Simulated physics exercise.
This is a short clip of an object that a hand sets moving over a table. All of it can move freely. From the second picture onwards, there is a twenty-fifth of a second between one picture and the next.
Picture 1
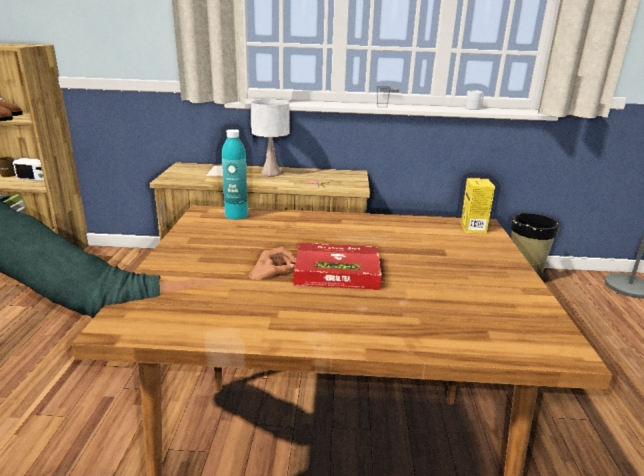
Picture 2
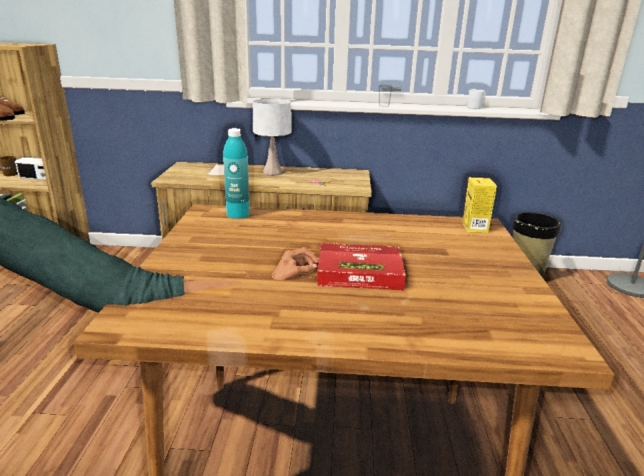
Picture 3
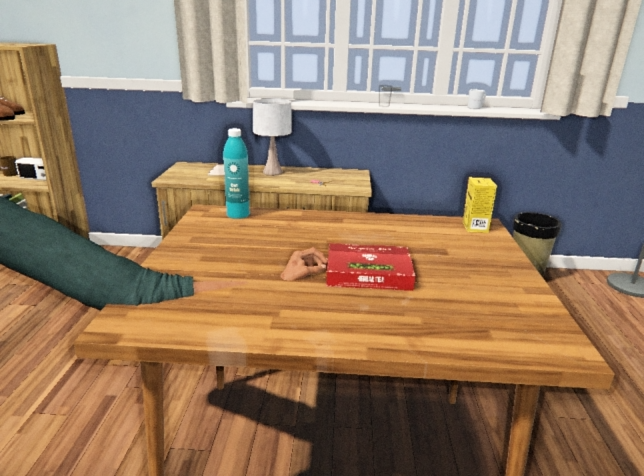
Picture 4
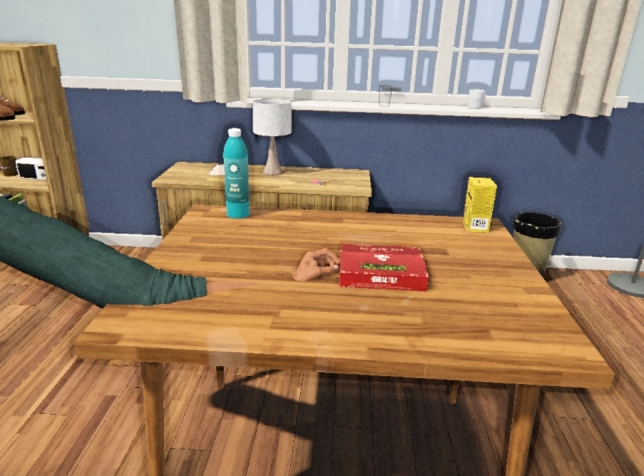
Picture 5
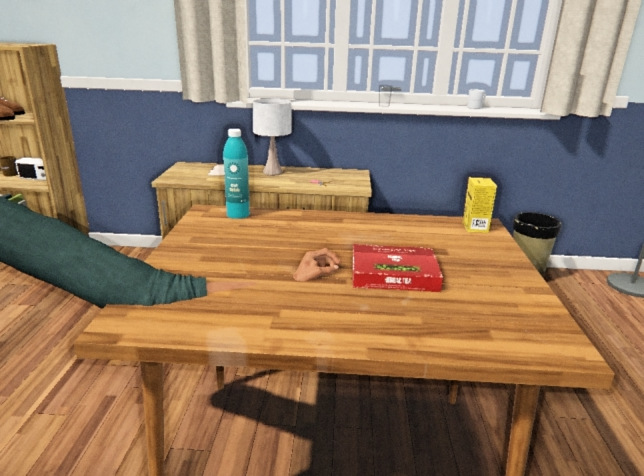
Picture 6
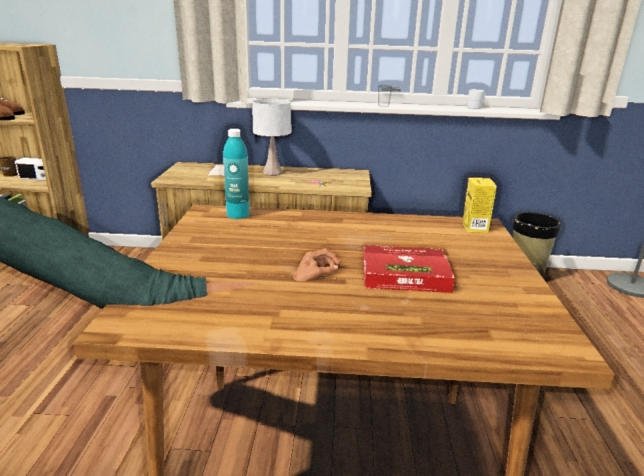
An arm in a dark green sleeve reaches from the left across a wooden table, seen from slightly above in a blue-walled room with a window. A red packet lies by the hand, with a teal bottle at the back left and a yellow carton at the back right. The hand pushes the packet rightward, then stays behind as the packet slides farther right, opening a gap.
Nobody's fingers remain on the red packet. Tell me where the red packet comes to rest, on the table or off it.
It rests on the table.
Then, 0.24 s on from there, red packet shifted about its own width near (433, 269).
Then, 0.48 s on from there, red packet resting near (433, 269).
In the end, moved from the start, red packet. At the end, from the last picture's camera, red packet near (433, 269).
